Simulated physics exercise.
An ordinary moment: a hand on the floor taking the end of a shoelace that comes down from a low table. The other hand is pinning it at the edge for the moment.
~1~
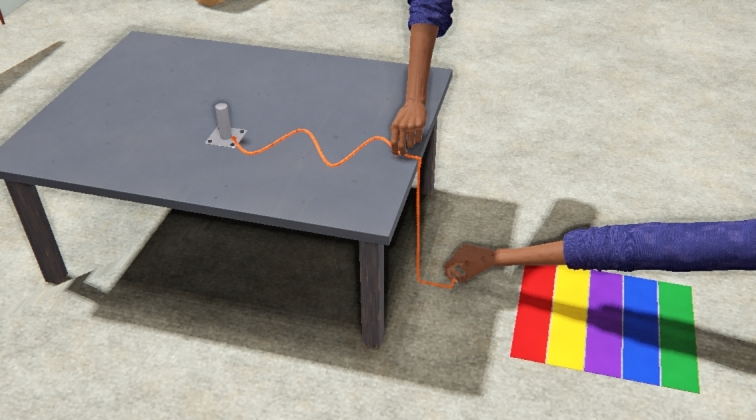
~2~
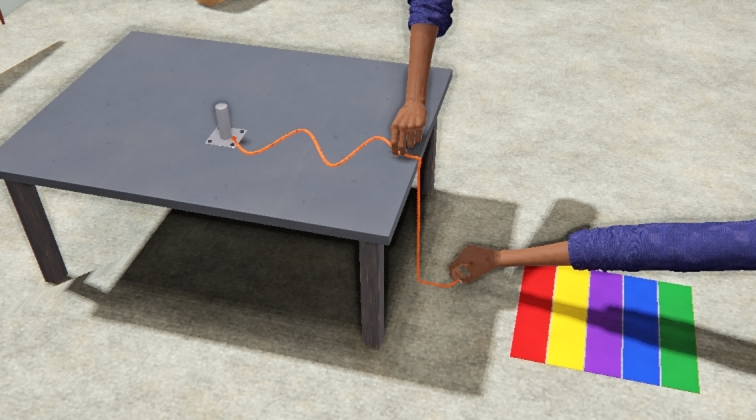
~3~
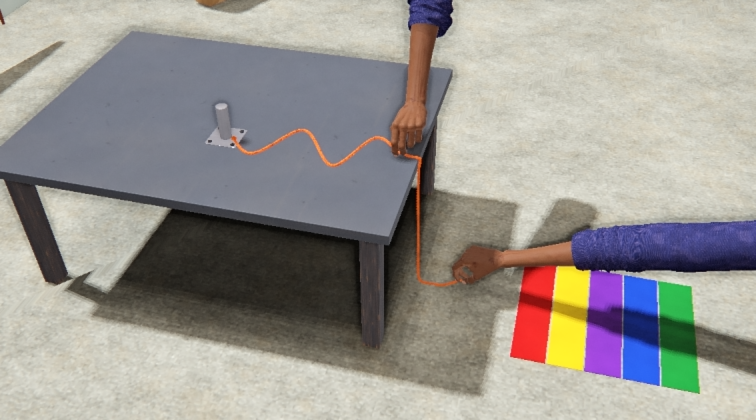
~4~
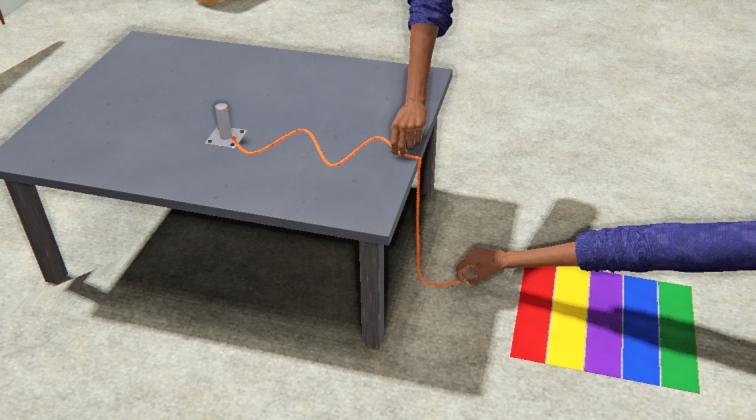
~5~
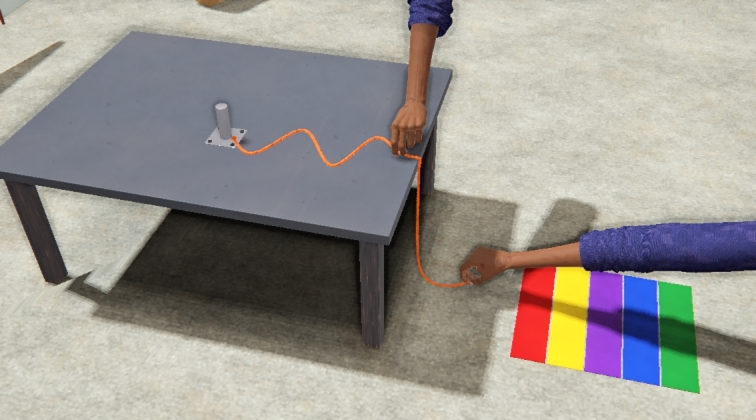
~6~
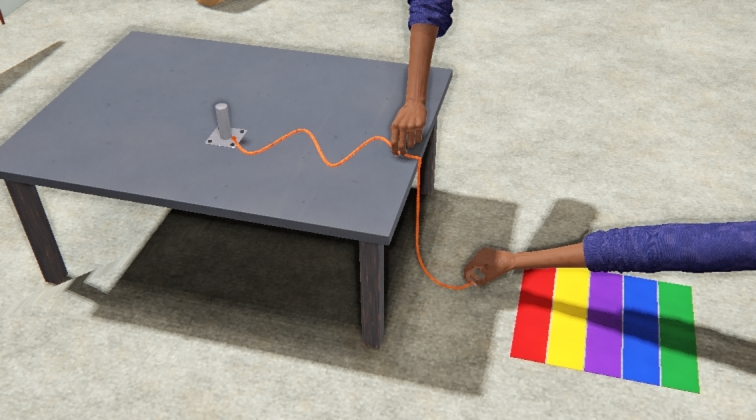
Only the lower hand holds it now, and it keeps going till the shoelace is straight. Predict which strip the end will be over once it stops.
I would say the green strip.
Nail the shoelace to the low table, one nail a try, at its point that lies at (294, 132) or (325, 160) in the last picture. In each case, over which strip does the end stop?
Observed strip, first: Blue; second: Purple.
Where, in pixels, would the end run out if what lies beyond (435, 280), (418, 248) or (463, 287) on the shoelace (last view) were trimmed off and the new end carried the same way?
The pixels come out at around (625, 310), (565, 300) and (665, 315), one per try.
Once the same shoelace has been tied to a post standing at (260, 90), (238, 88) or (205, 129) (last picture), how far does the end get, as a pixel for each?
Near (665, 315), (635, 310) and (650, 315).
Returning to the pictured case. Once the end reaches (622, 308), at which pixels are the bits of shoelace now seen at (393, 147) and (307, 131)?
First mark (441, 213), second mark (328, 147).
Soon after, end near (622, 308); over purple.
After that, end near (660, 315); over blue.
At the stop, end near (682, 319); over green. The green one.
